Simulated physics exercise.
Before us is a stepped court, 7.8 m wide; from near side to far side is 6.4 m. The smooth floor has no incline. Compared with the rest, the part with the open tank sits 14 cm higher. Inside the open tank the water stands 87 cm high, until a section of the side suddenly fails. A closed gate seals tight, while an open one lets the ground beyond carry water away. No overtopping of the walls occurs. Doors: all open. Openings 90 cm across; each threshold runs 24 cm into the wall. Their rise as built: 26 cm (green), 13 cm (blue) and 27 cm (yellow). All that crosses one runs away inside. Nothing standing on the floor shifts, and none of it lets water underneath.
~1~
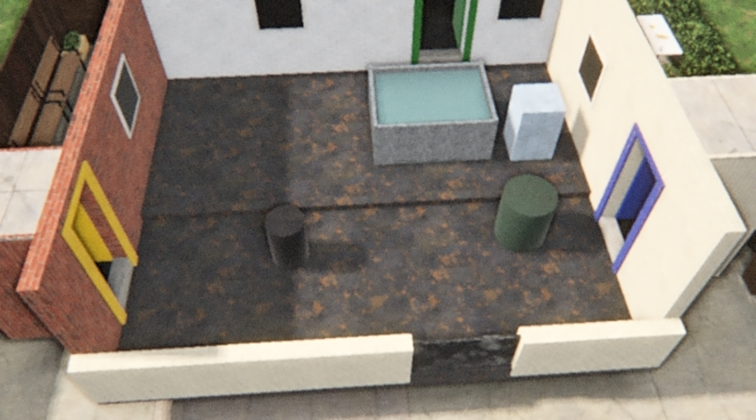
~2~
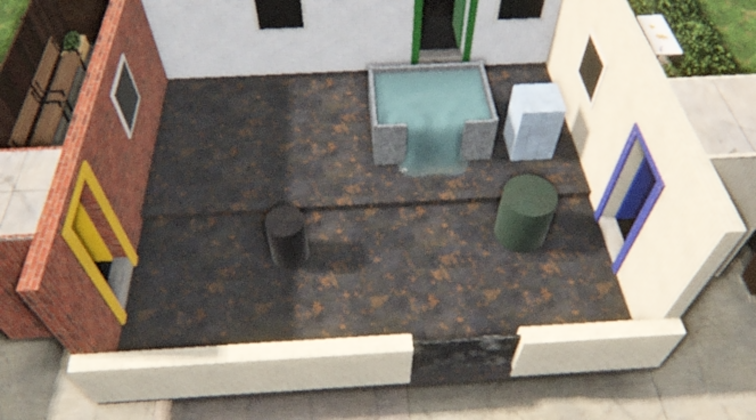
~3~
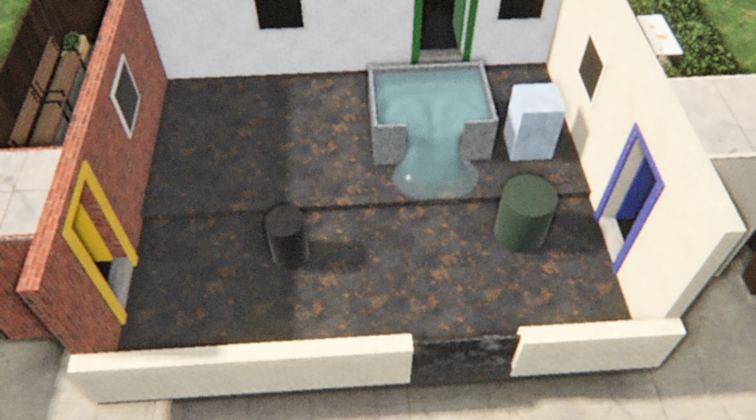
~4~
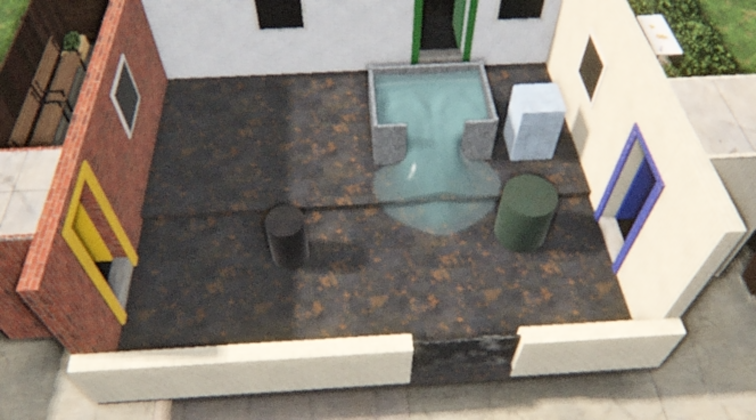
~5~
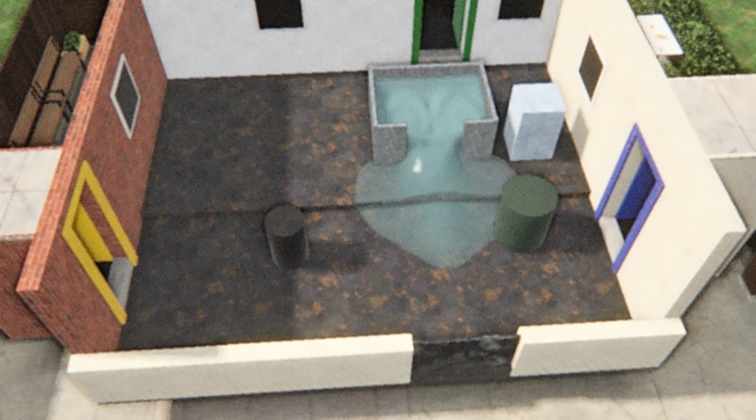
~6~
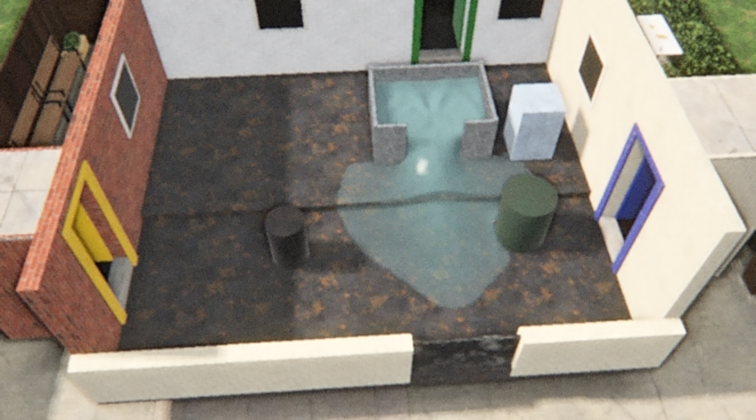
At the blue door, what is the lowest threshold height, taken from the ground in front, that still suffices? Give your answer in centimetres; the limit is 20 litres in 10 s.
Roughly 13.5 cm above the ground.
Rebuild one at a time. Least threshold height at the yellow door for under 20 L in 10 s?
Yellow door - some 11.5 centimetres.
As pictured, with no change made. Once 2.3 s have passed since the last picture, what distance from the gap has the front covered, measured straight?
Around 6.4 m out.
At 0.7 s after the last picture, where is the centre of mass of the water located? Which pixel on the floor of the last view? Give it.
Centre of mass: About (434, 179) px.
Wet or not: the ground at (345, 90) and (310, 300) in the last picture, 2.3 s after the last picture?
First spot untouched, second spot awash.
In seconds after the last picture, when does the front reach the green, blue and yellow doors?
On the clock: Green not in the 10 s, blue at 0.7 s, yellow at 2.4 s.
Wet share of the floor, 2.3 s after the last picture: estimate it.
Roughly 40 percent of the floor.
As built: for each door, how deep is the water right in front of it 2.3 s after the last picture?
In cm: Green 0, blue 13, yellow 0.
Then, 0.7 s after the last picture water covers 30 % of the floor, deepest (38 cm) near (520, 353); it has not reached the blue door.
Then, 2.3 s after the last picture water covers 40 % of the floor, deepest (29 cm) near (639, 345); 13 cm at the blue door, 0 litres in over its 13 cm threshold.
Then, 9.3 s after the last picture water covers 50 % of the floor, deepest (14 cm) near (137, 377); 10 cm at the blue door, 21 litres in over its 13 cm threshold.
At the blue door as built, the water peaked near 16 cm, 2.5 s after the last picture.
With a threshold of 11.5 cm, 35 litres would have come in within the 10 s; with 16 cm, 6 litres. So under 20 litres takes about 13.5 cm.
